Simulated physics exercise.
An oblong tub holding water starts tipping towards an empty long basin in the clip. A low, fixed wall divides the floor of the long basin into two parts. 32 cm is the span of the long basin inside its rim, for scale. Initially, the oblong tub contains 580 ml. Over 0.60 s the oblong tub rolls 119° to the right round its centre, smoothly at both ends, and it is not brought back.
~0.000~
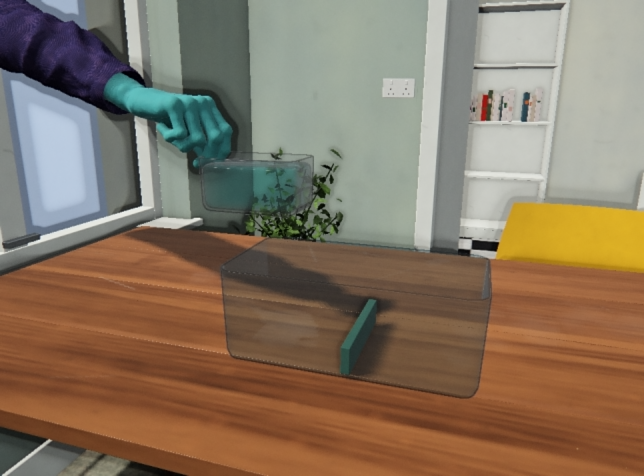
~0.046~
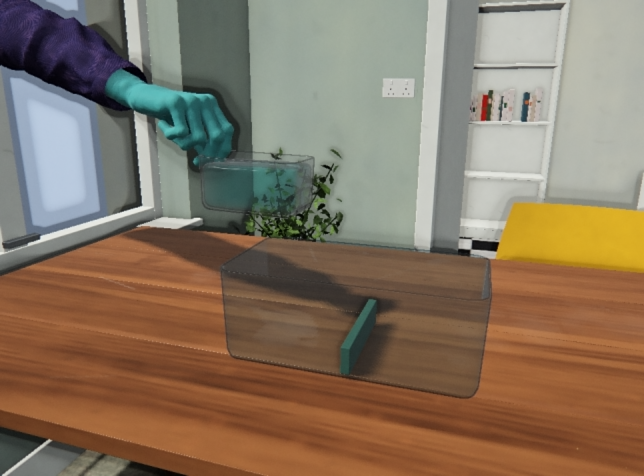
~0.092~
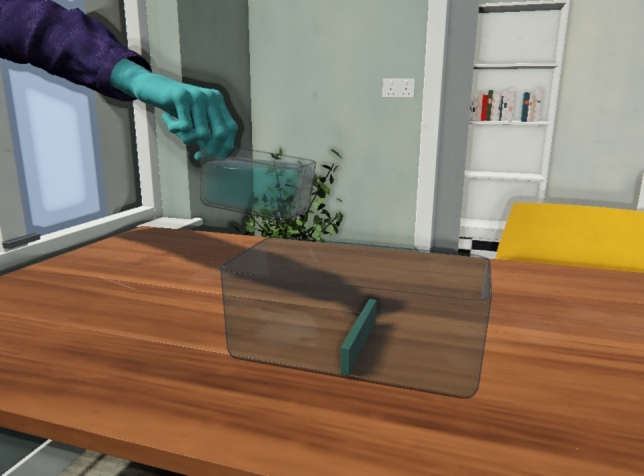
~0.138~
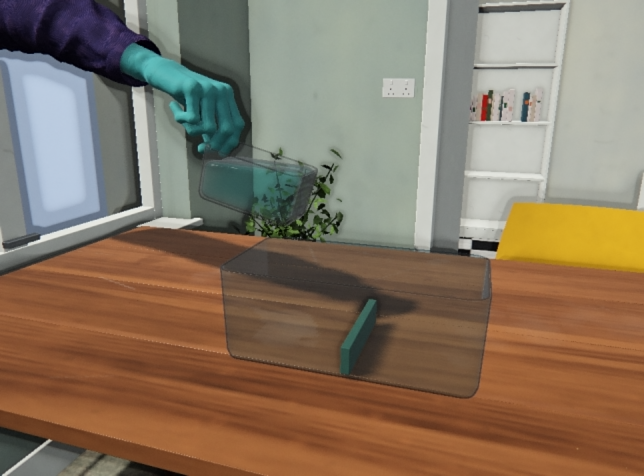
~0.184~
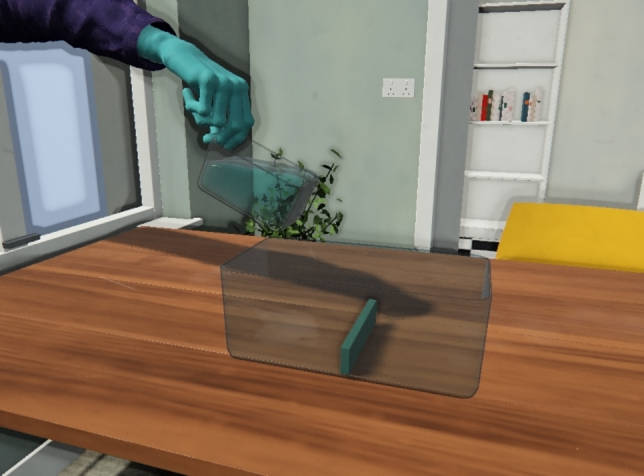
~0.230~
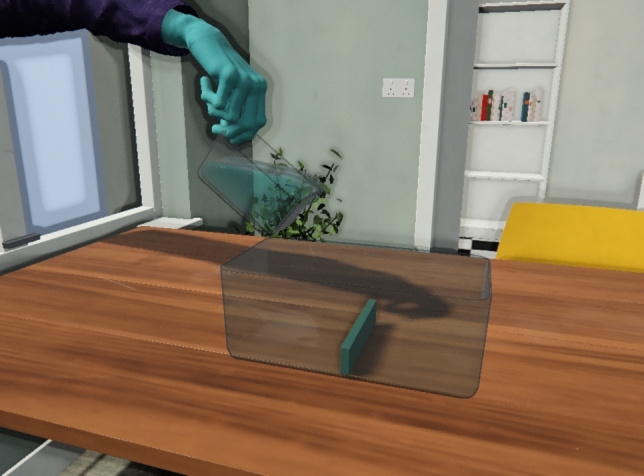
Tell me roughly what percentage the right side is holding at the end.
At the end it holds about 17 per cent.
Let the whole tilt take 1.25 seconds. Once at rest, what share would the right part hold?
Then you'd be looking at around 35 in a hundred.
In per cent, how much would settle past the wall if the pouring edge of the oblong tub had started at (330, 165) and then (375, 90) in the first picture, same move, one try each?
About 50 %, then about 80 %.
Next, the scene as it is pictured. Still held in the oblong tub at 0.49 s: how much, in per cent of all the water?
At that time about 10 in a hundred parts are still held.
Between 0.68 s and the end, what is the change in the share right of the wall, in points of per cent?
Change in share is positive, near 5 percent.
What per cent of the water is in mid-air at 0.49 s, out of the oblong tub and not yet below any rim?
18 %.
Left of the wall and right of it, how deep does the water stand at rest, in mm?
Once settled, the left stands around 20 mm and the right around 4 mm.
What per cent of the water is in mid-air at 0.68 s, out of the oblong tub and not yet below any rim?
About 5 per cent.
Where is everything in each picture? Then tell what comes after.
In the first frame, it leans 0°; its right rim is at (305, 160); the water meets the walls at (218, 162) and (305, 167); the long basin's rim runs from (246, 252) to (490, 278); the wall's top is at (361, 322).
In the second frame, it leans 2°; its right rim is at (305, 162); the water meets the walls at (217, 162) and (305, 168).
In the third frame, it leans 7°; its right rim is at (307, 167); the water meets the walls at (219, 161) and (307, 169).
In the fourth frame, it leans 15°; its right rim is at (309, 175); the water meets the walls at (220, 160) and (309, 171).
In the fifth frame, it leans 26°; its right rim is at (310, 185); the water meets the walls at (219, 162) and (311, 178); 3 per cent is over the edge.
In the sixth frame, it leans 38°; its right rim is at (308, 197); the water meets the walls at (218, 160) and (302, 181); 9 per cent is over the edge.
Then, 0.49 s in, the tilt is 110° and 10 per cent is still to pour, 65 is left of the wall and 8 right of it.
Then, 0.68 s in, the tilt is 119° and 1 per cent is still to pour, 83 is left of the wall and 12 right of it.
Then, 0.88 s in, the tilt is 119° and 0 per cent is still to pour, 81 is left of the wall and 16 right of it.
Then, 1.10 s in, the tilt is 119° and 0 per cent is still to pour, 81 is left of the wall and 17 right of it.
Finally, 81 per cent lies left of the wall, 17 right of it and 2 outside.
